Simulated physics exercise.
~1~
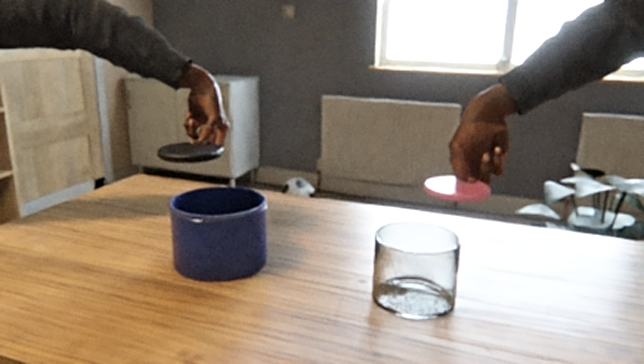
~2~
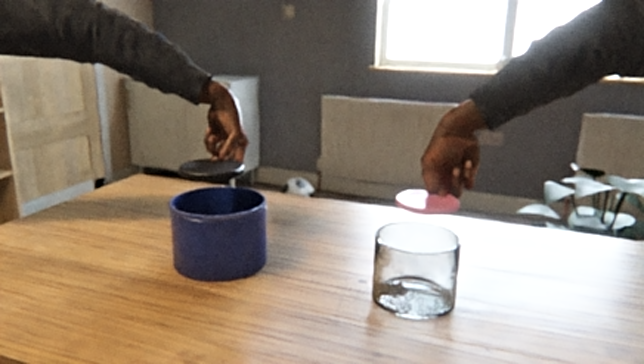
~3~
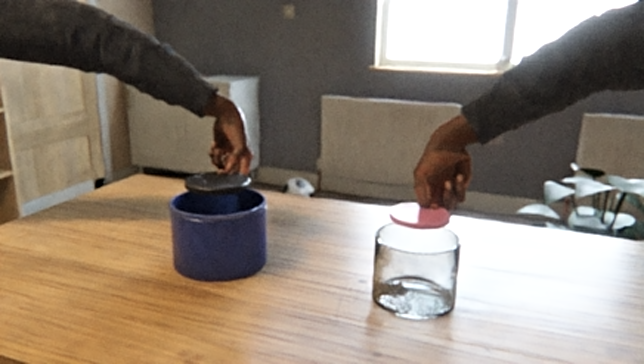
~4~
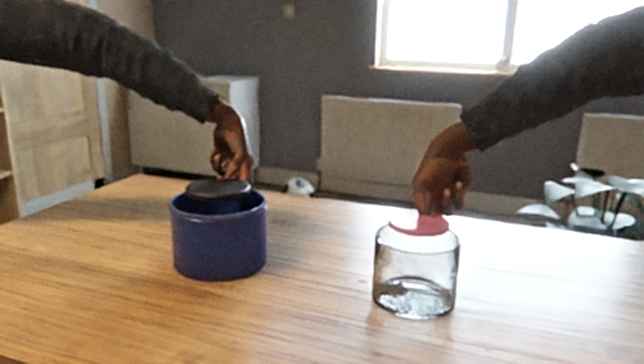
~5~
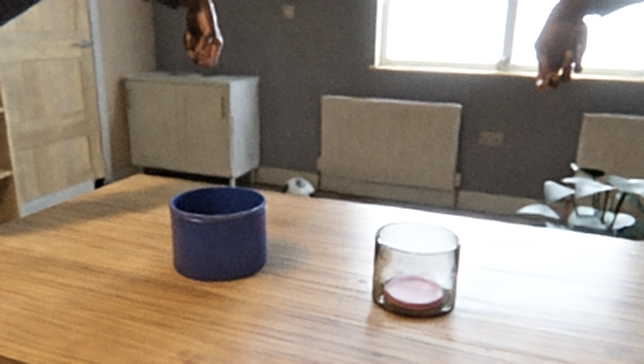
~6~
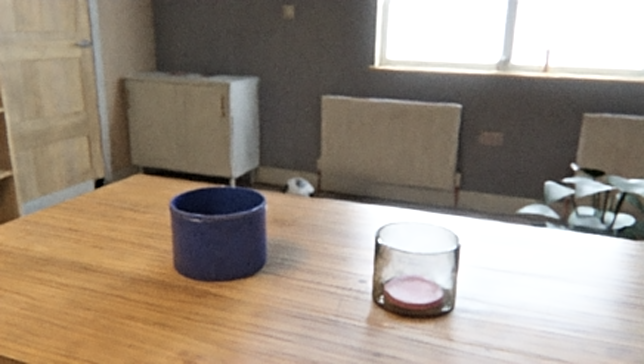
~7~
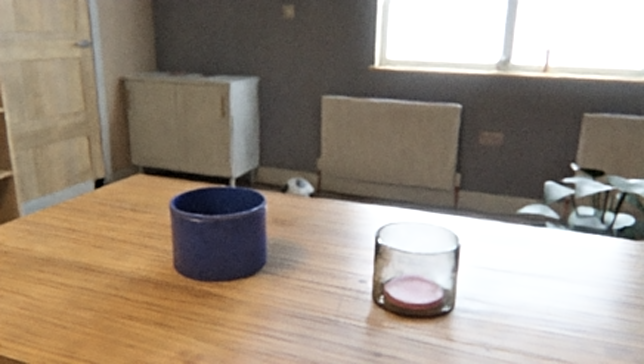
Hands lowering a black coaster and a pink coaster over a blue pot and clear glass, both dropping inside upon release.
